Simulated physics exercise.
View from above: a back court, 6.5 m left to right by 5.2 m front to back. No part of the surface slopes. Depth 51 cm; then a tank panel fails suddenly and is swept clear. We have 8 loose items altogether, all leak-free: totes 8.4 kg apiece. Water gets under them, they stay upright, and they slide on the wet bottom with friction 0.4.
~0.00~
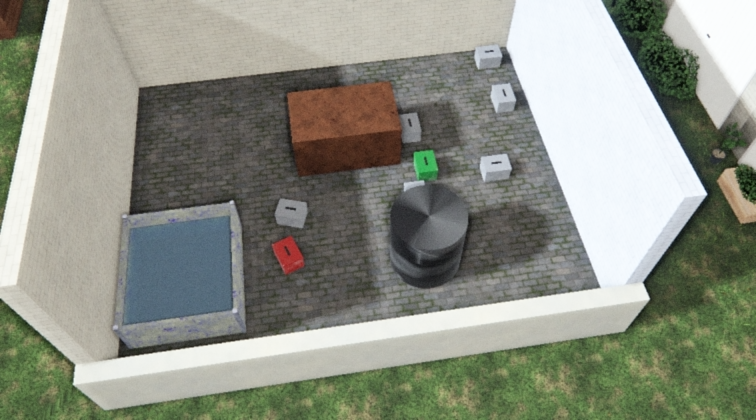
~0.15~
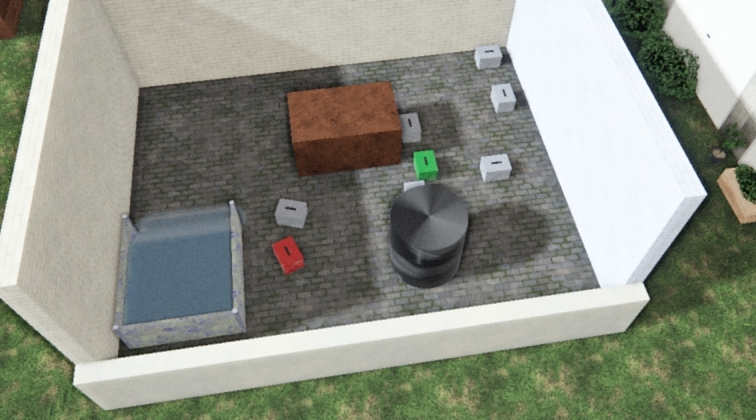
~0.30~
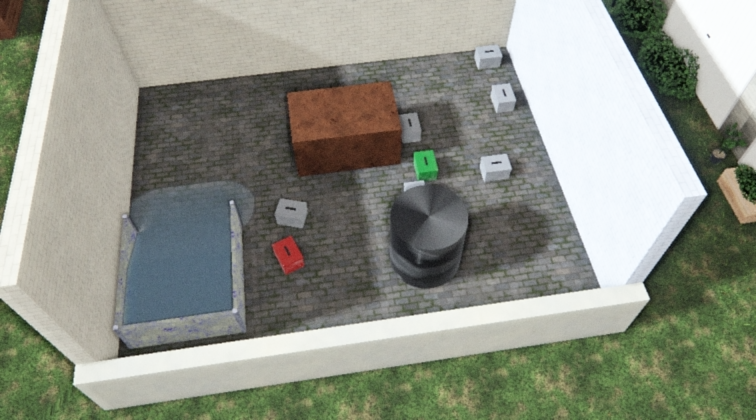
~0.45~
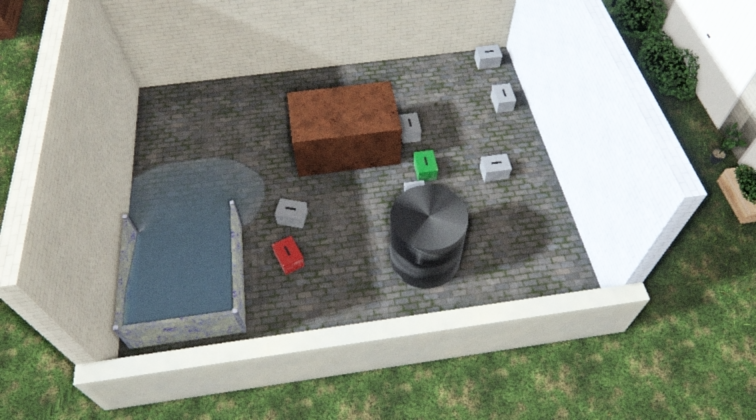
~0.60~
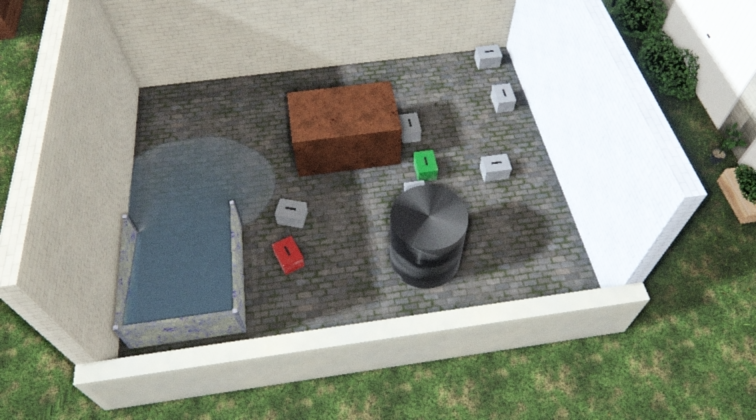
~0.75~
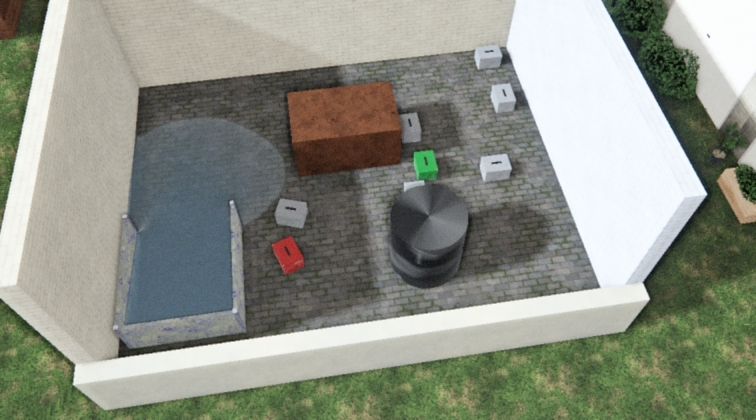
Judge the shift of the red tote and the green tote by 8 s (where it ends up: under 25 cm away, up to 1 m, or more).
Final positions: The red tote stays near its start, the green tote stays near its start.
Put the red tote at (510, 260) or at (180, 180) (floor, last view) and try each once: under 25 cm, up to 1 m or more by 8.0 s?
Spot one - it barely budges; spot two - it is swept away.
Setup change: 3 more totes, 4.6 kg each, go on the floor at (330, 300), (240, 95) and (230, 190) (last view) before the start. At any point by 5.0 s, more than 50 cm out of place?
In order: Below it, above it, above it.
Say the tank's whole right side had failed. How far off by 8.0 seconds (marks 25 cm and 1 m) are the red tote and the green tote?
If so, the red tote is washed away, the green tote is washed away.
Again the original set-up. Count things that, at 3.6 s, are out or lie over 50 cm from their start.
By my tally, 0.
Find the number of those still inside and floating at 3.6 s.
Tally: 0 of them.
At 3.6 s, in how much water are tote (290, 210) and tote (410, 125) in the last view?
Depth approx. 0 cm / 0 cm.
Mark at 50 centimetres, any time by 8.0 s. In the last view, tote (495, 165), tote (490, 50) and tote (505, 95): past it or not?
Results in listed order: Falls short / exceeds / exceeds.
After 1.6 s the red tote is near (287, 251), 0.0 m from its start, aground; the green tote is near (426, 161), 0.0 m from its start, aground; 0 afloat.
After 3.6 s the red tote is near (287, 251), 0.0 m from its start, aground; the green tote is near (426, 161), 0.0 m from its start, aground; 0 afloat.
After 5.6 s the red tote is near (287, 251), 0.0 m from its start, aground; the green tote is near (426, 161), 0.0 m from its start, aground; 2 afloat.
After 8.0 s the red tote is near (287, 251), 0.0 m from its start, aground; the green tote is near (426, 161), 0.0 m from its start, aground; 1 afloat.
